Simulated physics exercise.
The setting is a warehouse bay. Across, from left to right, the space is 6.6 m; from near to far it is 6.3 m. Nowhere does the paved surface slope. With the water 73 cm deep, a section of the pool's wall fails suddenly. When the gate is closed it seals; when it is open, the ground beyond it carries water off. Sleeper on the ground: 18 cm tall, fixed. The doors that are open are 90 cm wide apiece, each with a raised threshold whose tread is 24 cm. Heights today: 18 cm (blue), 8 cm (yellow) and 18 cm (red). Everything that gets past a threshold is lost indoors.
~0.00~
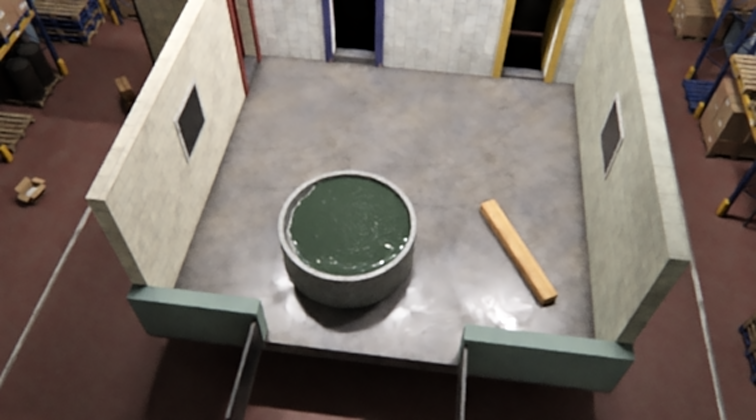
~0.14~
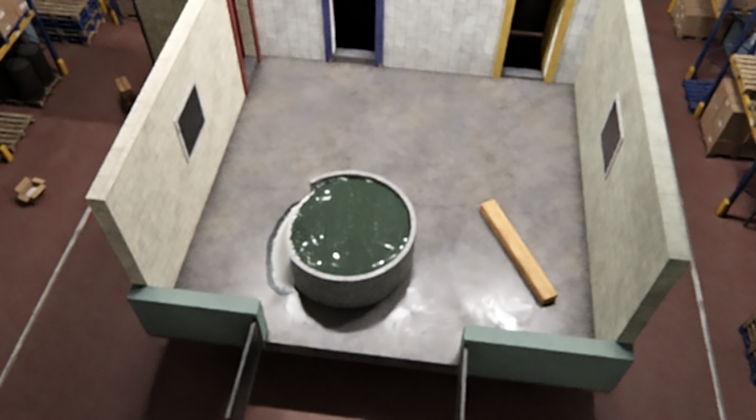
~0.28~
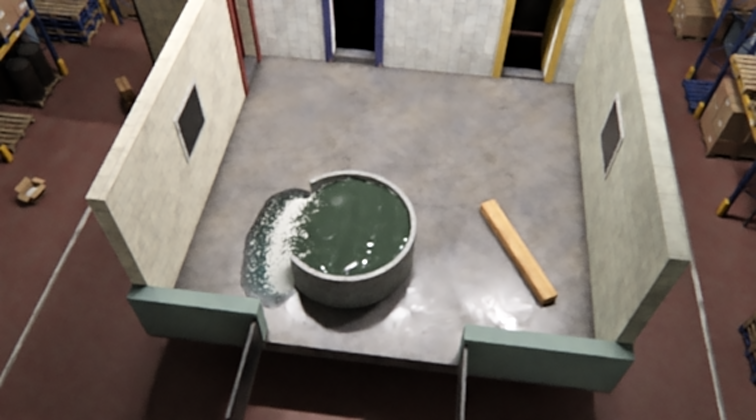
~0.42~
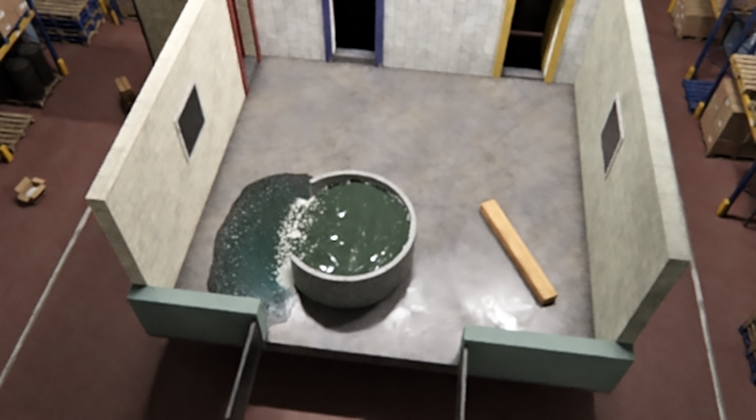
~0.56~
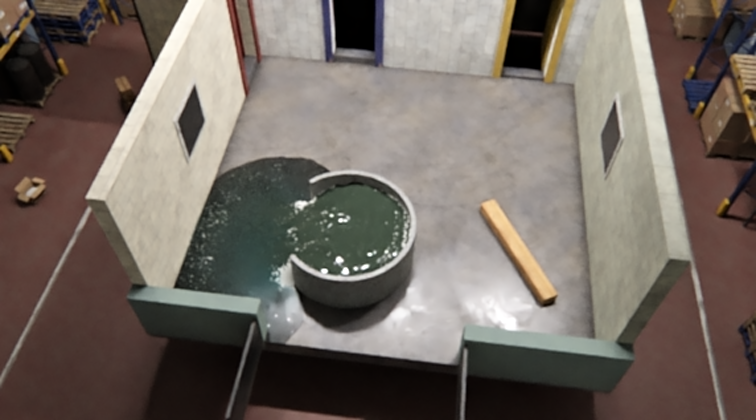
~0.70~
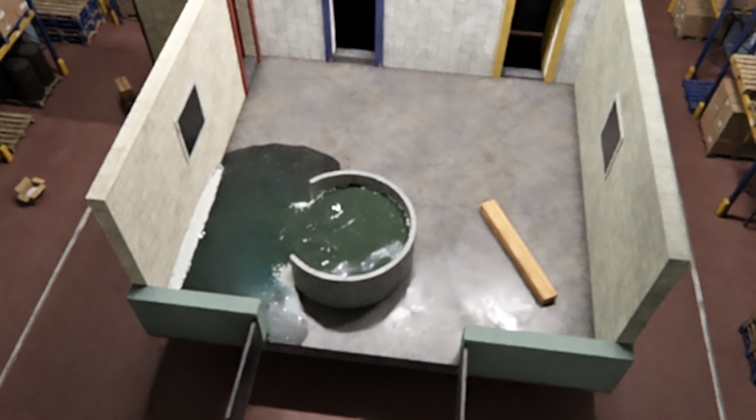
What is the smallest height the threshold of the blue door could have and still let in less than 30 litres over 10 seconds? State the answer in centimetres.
About 9.5 cm.
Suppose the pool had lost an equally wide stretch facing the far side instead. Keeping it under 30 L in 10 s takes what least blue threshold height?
Close to 19 cm at the least.
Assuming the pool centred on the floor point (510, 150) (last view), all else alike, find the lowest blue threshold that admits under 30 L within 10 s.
Some 9.0 cm.
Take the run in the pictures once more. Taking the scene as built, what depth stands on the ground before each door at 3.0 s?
Blue door: 14 cm; yellow door: 0 cm; red door: 10 cm.
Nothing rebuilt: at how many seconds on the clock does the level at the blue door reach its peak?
Peak time: About 3.4 s.
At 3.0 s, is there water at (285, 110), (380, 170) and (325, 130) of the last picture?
In that order: Wet, dry, flooded.
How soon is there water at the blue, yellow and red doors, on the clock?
Arrival times - blue 2.6 s, yellow 4.0 s, red 1.5 s.
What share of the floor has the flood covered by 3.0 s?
About 40 per cent.
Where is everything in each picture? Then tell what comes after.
In the first frame, the pool at (348, 225) is whole and still, 73 cm deep; the blue door at (354, 24) is dry.
In the second frame, the gap is at (288, 237), the front 0.3 m out at a hidden place; the back of the pool holds 73 cm.
In the third frame, the gap is at (288, 238), the front 0.7 m out at (247, 286); the back of the pool holds 73 cm.
In the fourth frame, the front is at (213, 285), 1.2 m from the gap at (289, 239); 3.3 m2 of floor is wet, 70 cm left at the back.
In the fifth frame, the gap is at (289, 239), the front 1.8 m out at (176, 284); the back of the pool holds 61 cm.
In the sixth frame, the front is at (222, 160), 2.1 m from the gap at (288, 239); 6.5 m2 of floor is wet, 64 cm left at the back; 2.7 m in a straight line remain to the blue door at (354, 24).
After 1.4 s water covers 20 % of the floor, deepest (48 cm) near (190, 276); it has not reached the blue door.
After 3.0 s water covers 40 % of the floor, deepest (26 cm) near (298, 299); 14 cm at the blue door, 0 litres in over its 18 cm threshold.
After 10.0 s water covers 90 % of the floor, deepest (14 cm) near (591, 366); 6 cm at the blue door, 0 litres in over its 18 cm threshold.
At the blue door as built, the water arrived by 2.7 s and peaked near 16 cm at 3.4 s.
With a threshold of 8.5 cm, 41 litres would have come in within the 10 s; with 11.5 cm, 13 litres. So under 30 litres takes about 9.5 cm.
